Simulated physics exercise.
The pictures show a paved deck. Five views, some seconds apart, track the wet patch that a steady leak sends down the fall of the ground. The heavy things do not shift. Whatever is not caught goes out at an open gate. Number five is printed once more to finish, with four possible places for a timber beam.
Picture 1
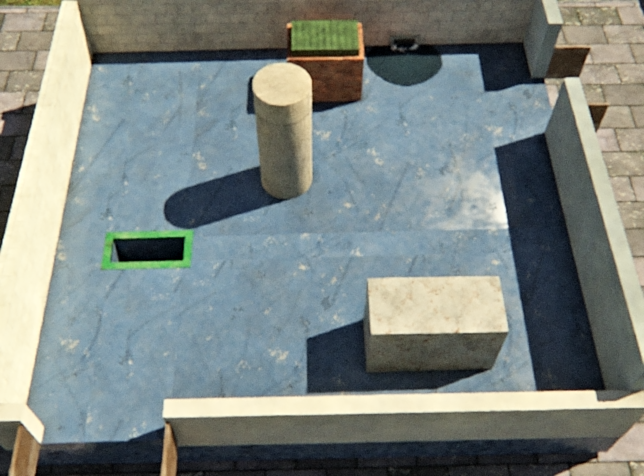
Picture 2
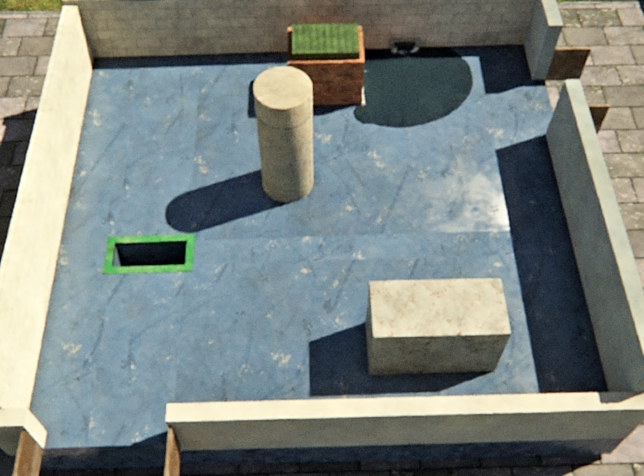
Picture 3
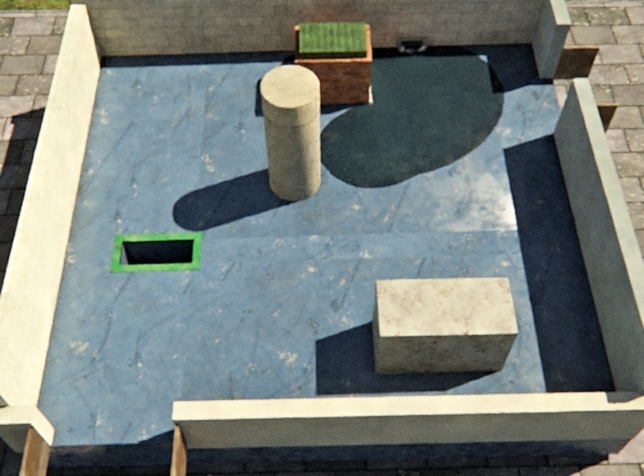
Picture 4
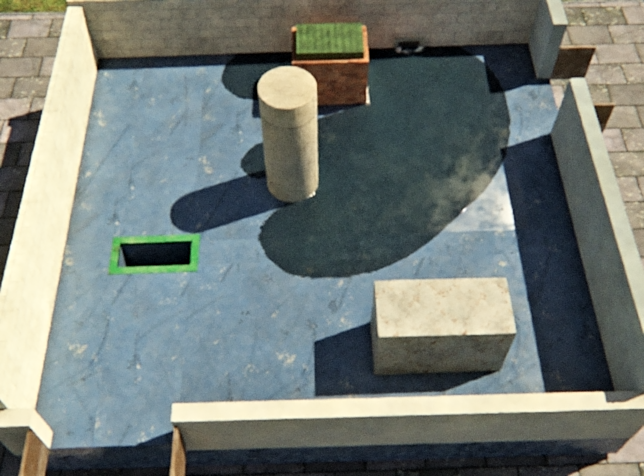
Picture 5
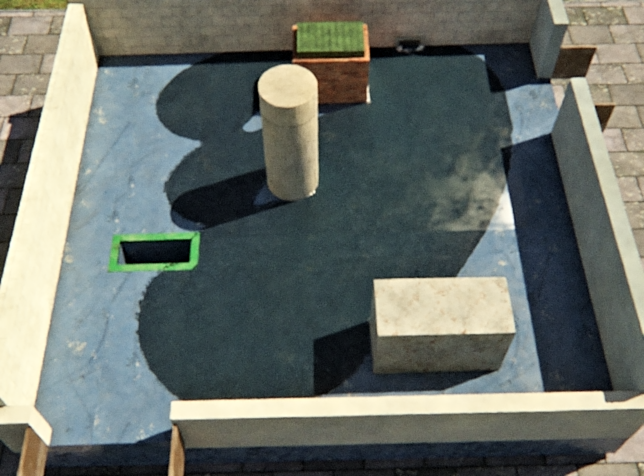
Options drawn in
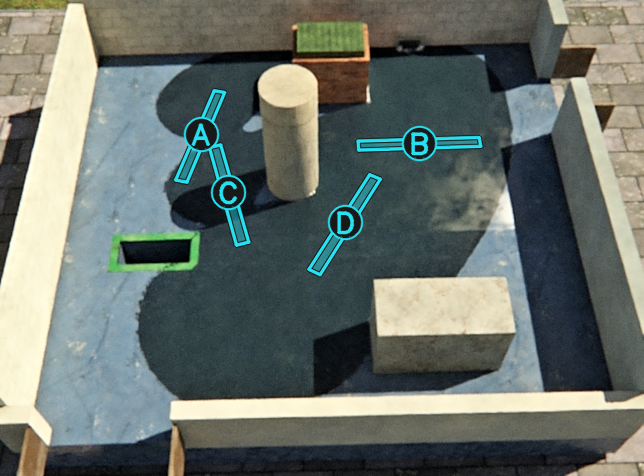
Dark water spreads from the back wall across the blue deck, around the pillar and block.
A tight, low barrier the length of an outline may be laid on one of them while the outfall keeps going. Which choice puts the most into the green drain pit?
Go for B.
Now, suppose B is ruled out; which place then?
Here it is place A.
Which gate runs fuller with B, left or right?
The left one.
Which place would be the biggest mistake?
Place C.
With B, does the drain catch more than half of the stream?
No.
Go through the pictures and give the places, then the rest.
Outfall at (404, 41); green drain pit at (148, 250); open gate at (109, 425); open gate at (538, 104); water covers 2 % of the ground and shows as far out as (405, 80); green drain pit still dry.
Water covers 6 % of the ground and shows as far out as (363, 116); green drain pit still dry.
Water covers 14 % of the ground and shows as far out as (335, 172); green drain pit still dry.
Water covers 26 % of the ground and shows as far out as (298, 266); green drain pit still dry.
Water covers 47 % of the ground and shows as far out as (163, 353); green drain pit still dry.
On the marked copy, A from (181, 181) to (219, 91); B from (358, 145) to (479, 141); C from (215, 146) to (242, 243); D from (314, 272) to (375, 176).
With A, about 15 % of the stream runs into the green drain pit, about 85 % out by the gates.
With B, about 22 % of the stream runs into the green drain pit, about 78 % out by the gates.
With C, next to none of the stream runs into the green drain pit, about 98 % out by the gates.
With D, about 10 % of the stream runs into the green drain pit, about 90 % out by the gates.
